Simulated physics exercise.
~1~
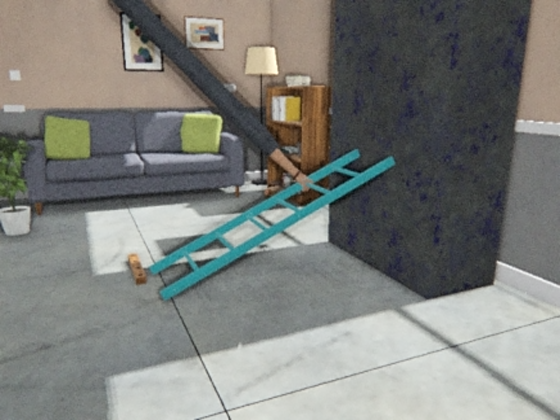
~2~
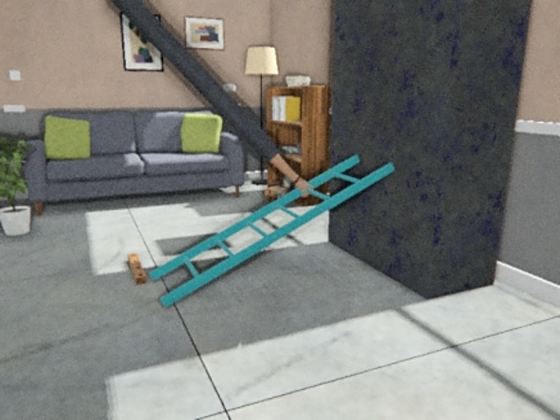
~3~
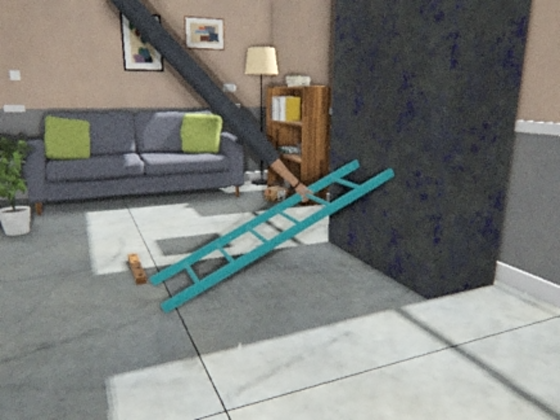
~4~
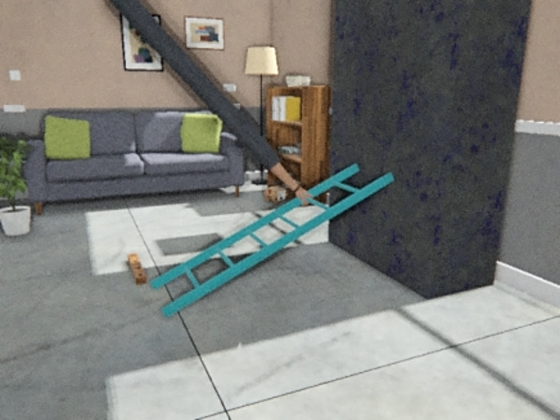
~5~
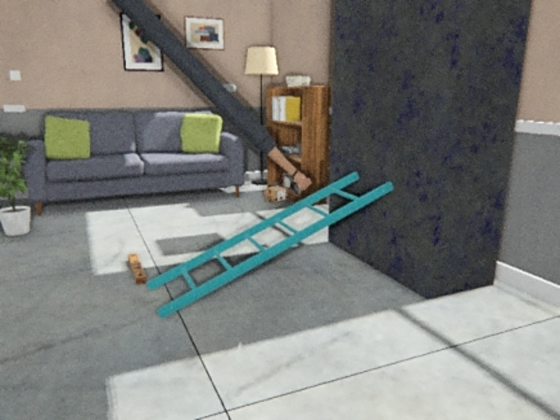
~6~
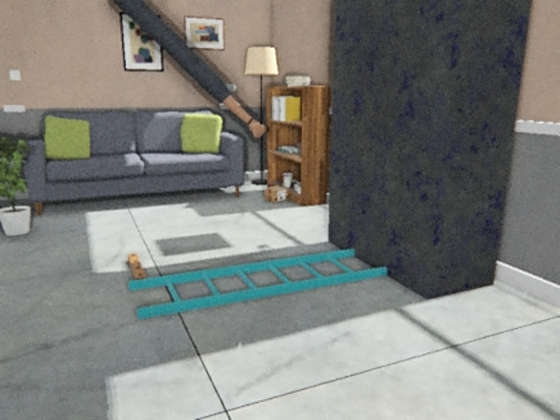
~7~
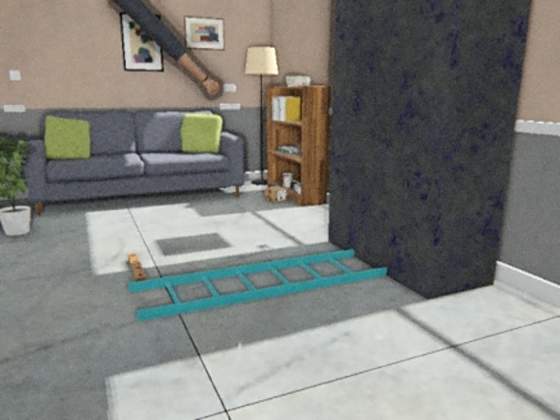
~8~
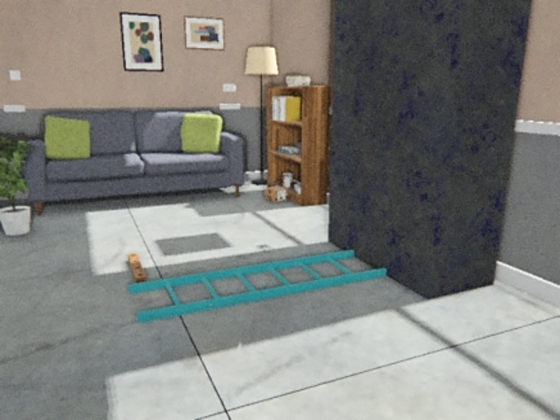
In a living room, a hand releases a leaning turquoise ladder-like gate, which drops flat.
